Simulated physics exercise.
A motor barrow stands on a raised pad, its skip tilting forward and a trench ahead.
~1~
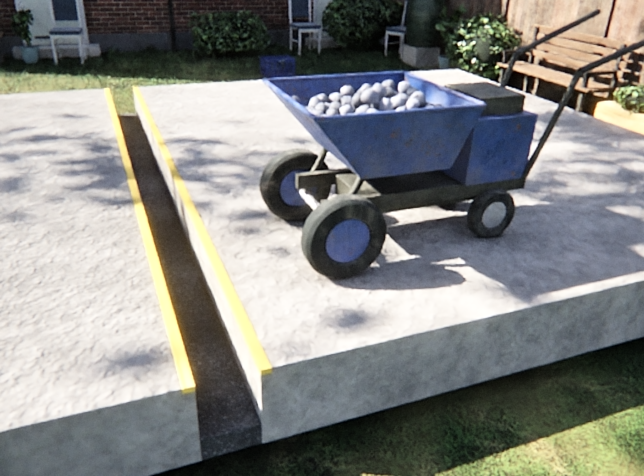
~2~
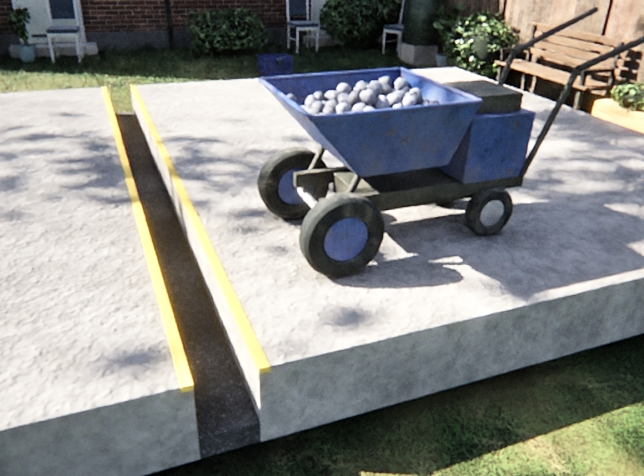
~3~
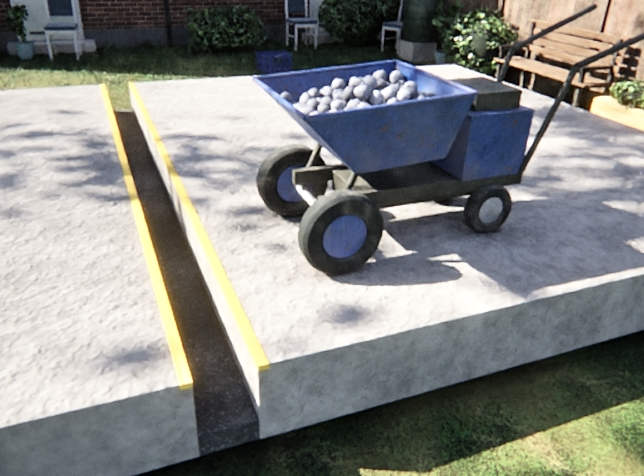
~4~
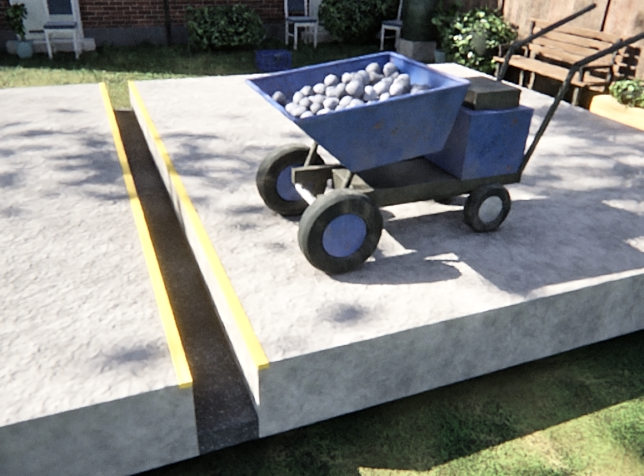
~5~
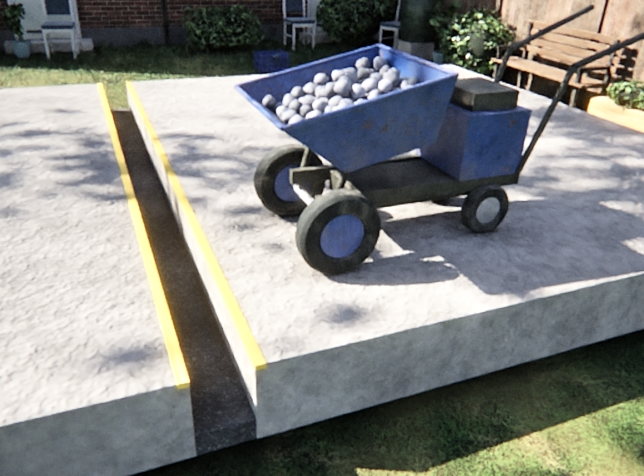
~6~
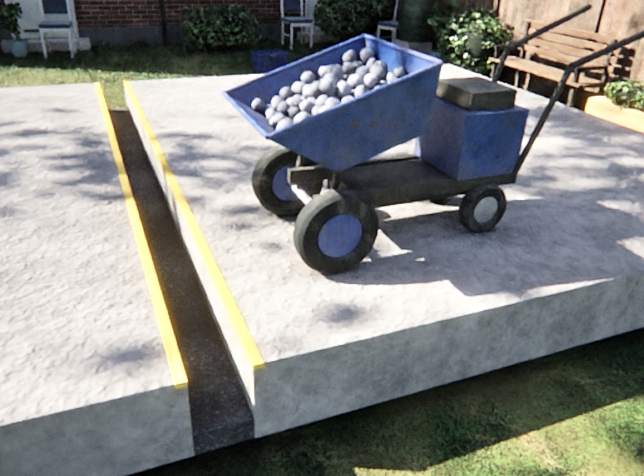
Blue motor barrow standing on a concrete pad beside a yellow-edged trench, its skip of grey cobbles steadily tilting forward to the left.
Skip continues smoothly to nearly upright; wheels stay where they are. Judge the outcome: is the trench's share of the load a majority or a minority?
A majority.
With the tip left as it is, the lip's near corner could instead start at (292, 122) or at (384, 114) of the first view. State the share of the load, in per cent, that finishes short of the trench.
About 0 %, then 30 %.
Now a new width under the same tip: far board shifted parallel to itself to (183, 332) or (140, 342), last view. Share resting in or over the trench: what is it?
I'd say some 50 in a hundred, followed by 100 in a hundred.
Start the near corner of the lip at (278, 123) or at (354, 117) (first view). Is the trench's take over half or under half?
Position 1 falls short of half; position 2 exceeds half.
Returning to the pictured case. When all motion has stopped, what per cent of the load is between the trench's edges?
Somewhere around 70 percent, I'd say.
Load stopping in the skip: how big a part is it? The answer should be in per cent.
Around 0 %.
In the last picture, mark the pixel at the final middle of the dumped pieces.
Around (170, 283).
Just after the last frame, skip tipped steeply; every one in the skip.
A moment on, skip tipped right over; roughly half in the skip; roughly a quarter in or heaped over the trench; about a tenth beyond it; just a few falling.
Further on, skip tipped right over; roughly two thirds in or heaped over the trench; roughly a third beyond it.
When it is over, skip tipped right over; roughly two thirds in or heaped over the trench; roughly a third beyond it.
